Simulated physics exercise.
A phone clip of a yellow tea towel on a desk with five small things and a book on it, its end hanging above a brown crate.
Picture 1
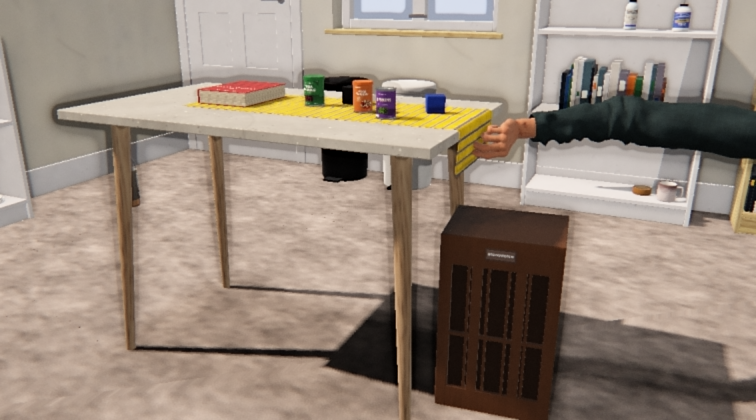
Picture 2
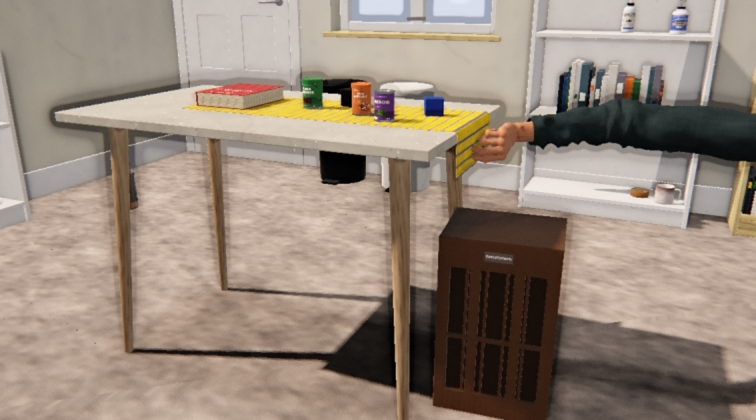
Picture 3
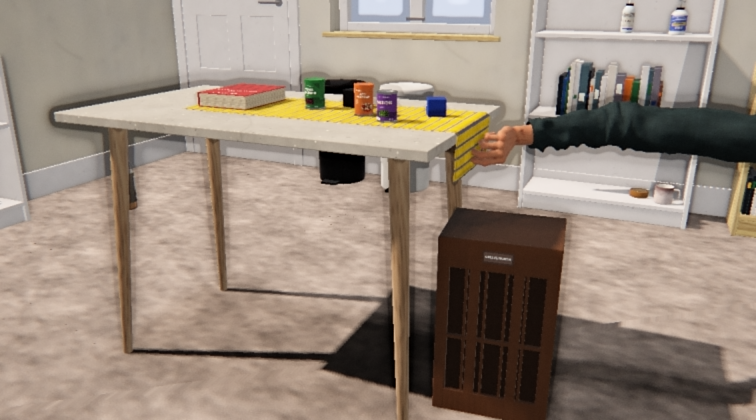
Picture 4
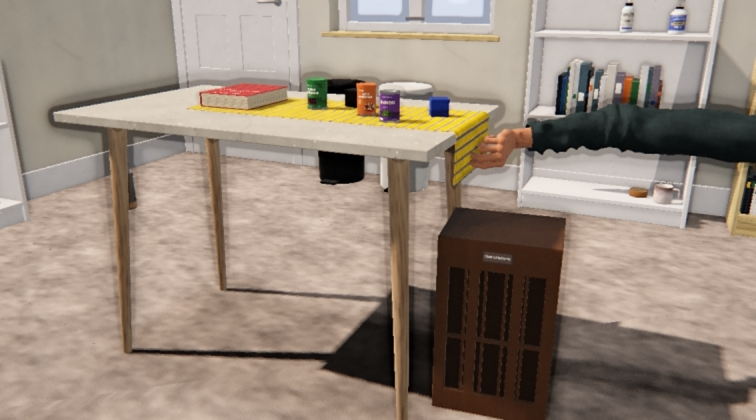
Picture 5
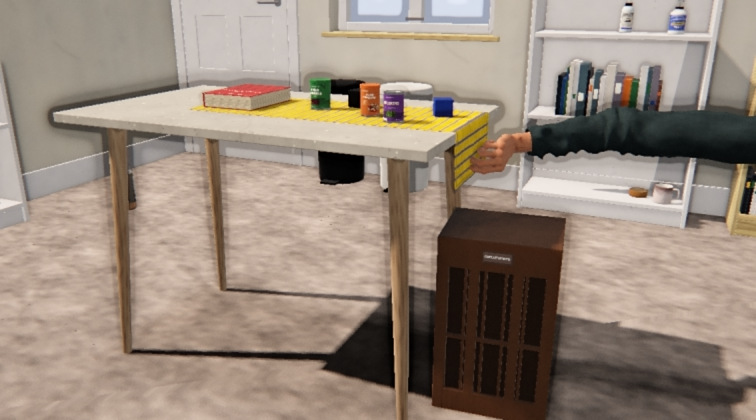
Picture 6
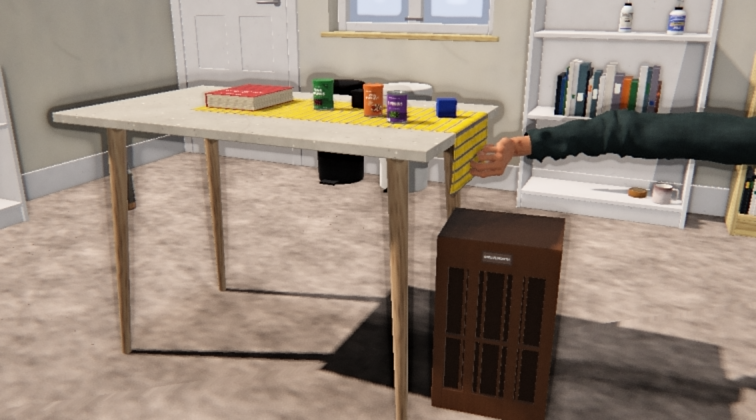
At the start, a red book and several small coloured cans and cubes sit on a yellow striped cloth on a desk, its end gripped by a hand above a brown crate. The hand draws the cloth slowly down, and the small items shift slightly right with it.
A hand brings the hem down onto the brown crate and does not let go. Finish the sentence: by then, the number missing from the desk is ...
... one.
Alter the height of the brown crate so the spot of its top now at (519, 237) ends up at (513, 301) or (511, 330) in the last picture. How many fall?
First height: 3; second height: 4.
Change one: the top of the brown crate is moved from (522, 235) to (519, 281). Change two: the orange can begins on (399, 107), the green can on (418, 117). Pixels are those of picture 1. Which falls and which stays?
Orange can is gone, green can is gone.
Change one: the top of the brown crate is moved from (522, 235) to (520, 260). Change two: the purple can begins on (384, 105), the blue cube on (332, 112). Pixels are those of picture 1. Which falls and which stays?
In the end the purple can is still on top and the blue cube is still on top.
A little later, hem near (470, 194); all still up.
Next, hem on the crate; blue cube gone.
When it is over, hem on the crate; blue cube gone. The count of fallen things is one.
